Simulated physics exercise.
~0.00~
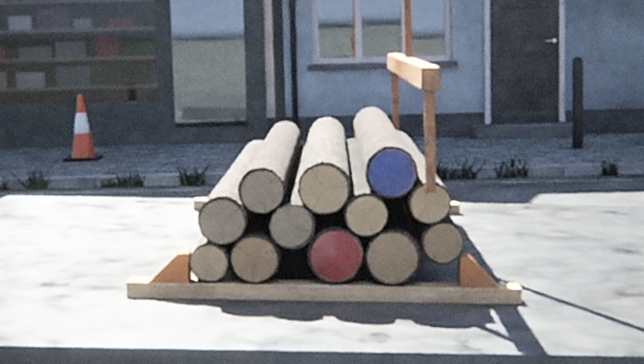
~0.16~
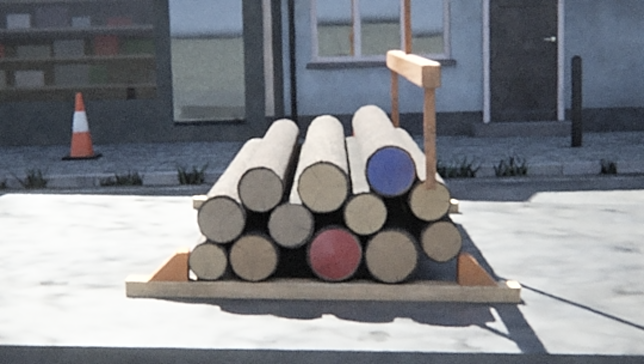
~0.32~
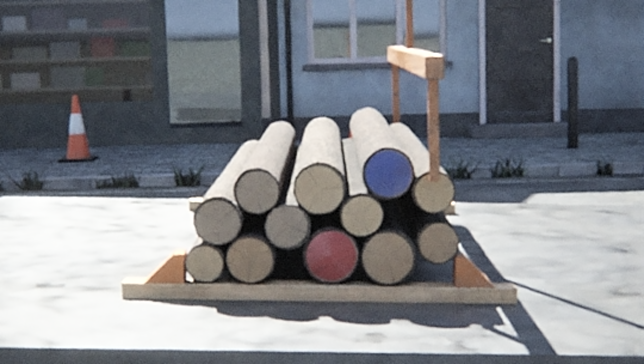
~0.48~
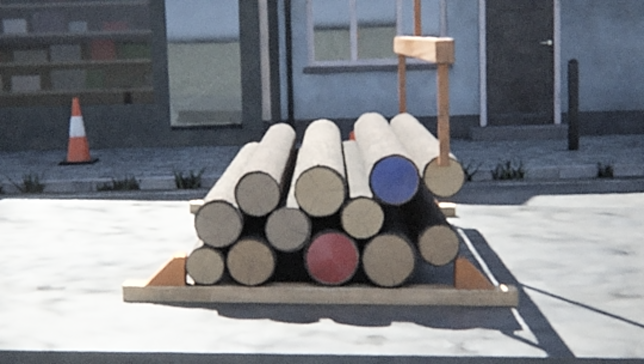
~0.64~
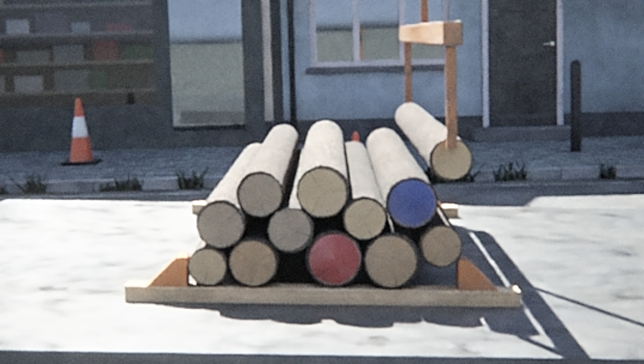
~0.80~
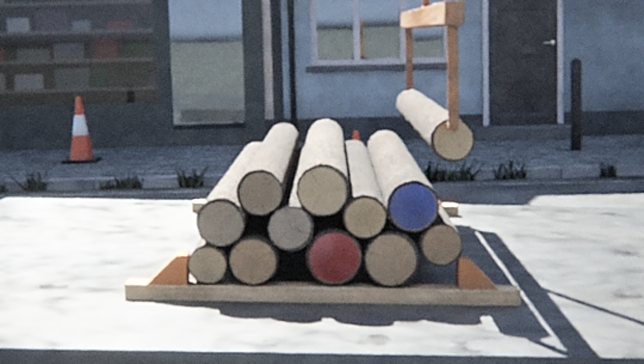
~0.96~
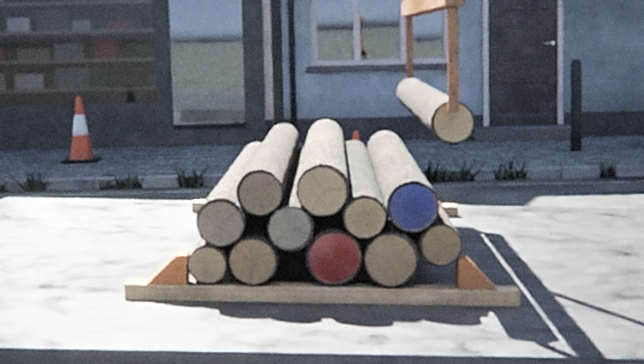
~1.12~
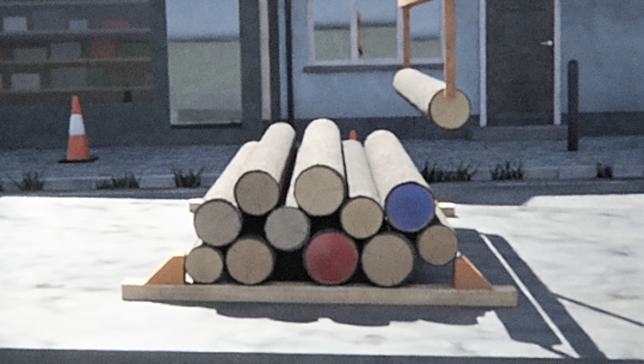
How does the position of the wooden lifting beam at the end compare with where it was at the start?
At the start the beam is a short way above the right side of the stack. By the end it is much higher, at the top edge of the view, and slightly further right.
